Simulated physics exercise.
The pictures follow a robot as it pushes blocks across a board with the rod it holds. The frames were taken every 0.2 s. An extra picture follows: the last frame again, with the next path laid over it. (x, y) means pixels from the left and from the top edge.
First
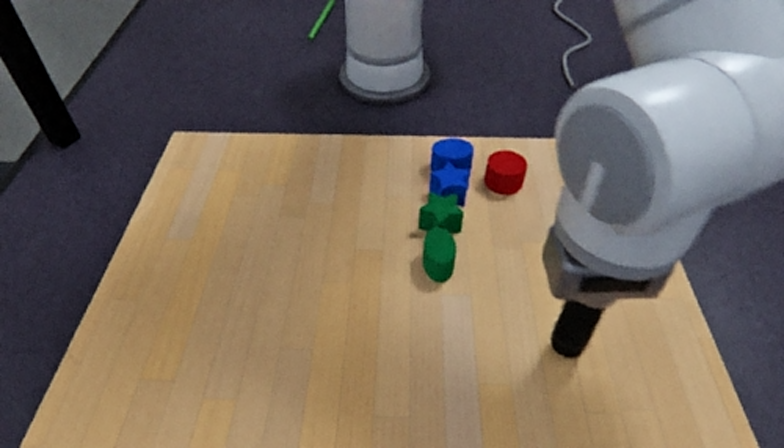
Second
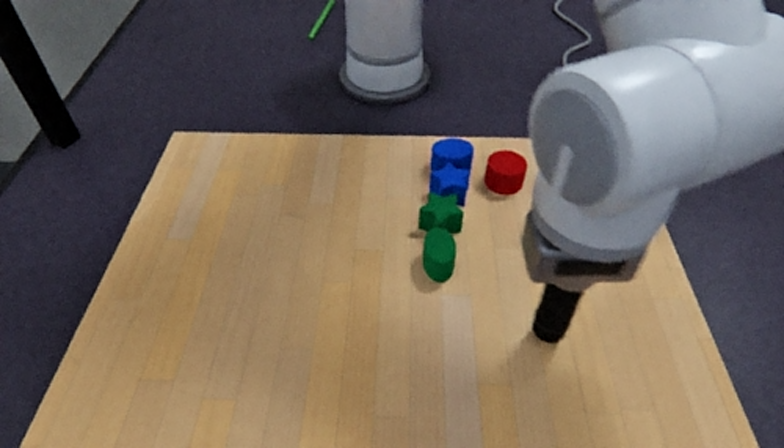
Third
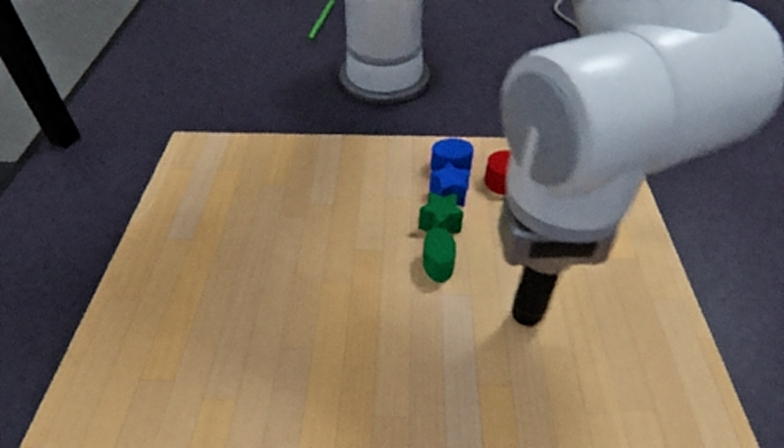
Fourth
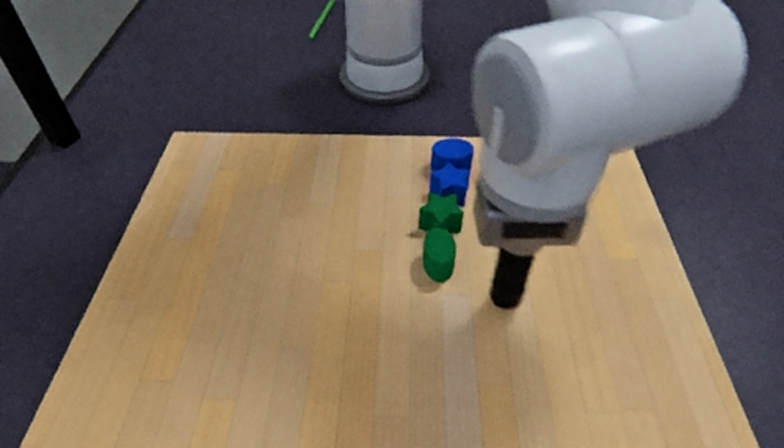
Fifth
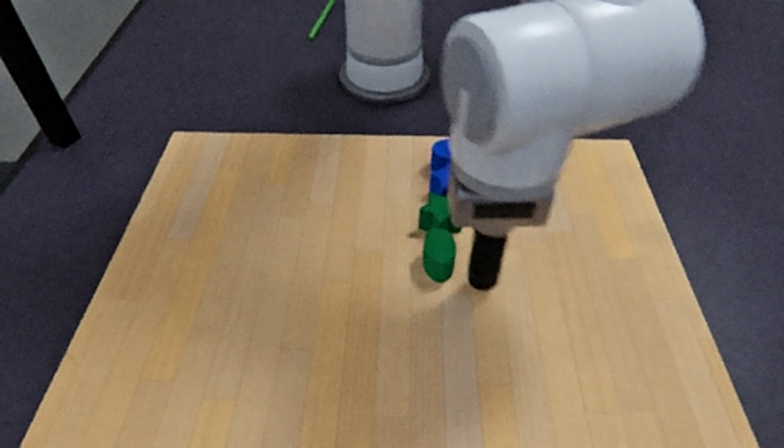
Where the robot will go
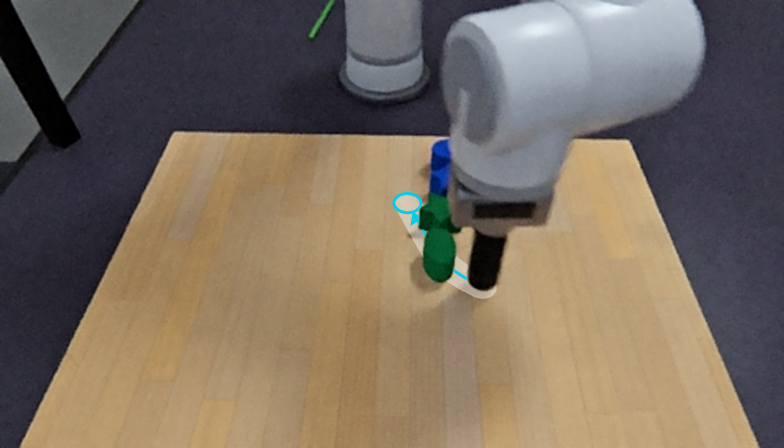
On a wooden table, a robot arm moves a black rod leftward toward some colored blocks.
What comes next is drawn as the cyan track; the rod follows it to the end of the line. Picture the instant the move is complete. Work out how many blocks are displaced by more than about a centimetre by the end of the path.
In total, three or more blocks get moved by over 1 cm.
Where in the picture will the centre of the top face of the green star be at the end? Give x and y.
About (429, 171).
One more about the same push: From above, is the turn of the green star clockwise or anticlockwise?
The block turns clockwise.
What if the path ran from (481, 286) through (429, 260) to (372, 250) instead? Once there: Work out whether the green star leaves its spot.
That block remains where it is.
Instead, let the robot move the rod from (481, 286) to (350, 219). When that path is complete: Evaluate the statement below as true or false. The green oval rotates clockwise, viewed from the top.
True.
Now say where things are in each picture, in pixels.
Rod tip (567, 344); block tops, green oval (440, 244); green star (442, 205); blue star (452, 176); blue oval (453, 147), in the first picture.
Rod (548, 330); blocks unchanged, in the second picture.
Rod (528, 314); blocks unchanged, in the third picture.
Rod (505, 297); blocks unchanged, in the fourth picture.
Rod (482, 279); green oval (440, 244); green star (442, 205); blue star partly hidden; blue oval partly hidden, in the fifth picture.
Path on the board, from (481, 286) by way of (444, 262) and (424, 231) to (407, 203).
The first path, step by step. One third of the way, rod (444, 255); green oval (416, 232).
Two thirds of the way, rod (424, 224); green oval (399, 224), turned 15° anticlockwise; green star (436, 187), turned 15° clockwise; blue star (455, 169), turned 25° clockwise.
At the end, rod (408, 196); green oval (399, 224), turned 15° anticlockwise; green star (429, 171), turned 80° clockwise; blue star (461, 165), turned 35° clockwise; blue oval (455, 145).
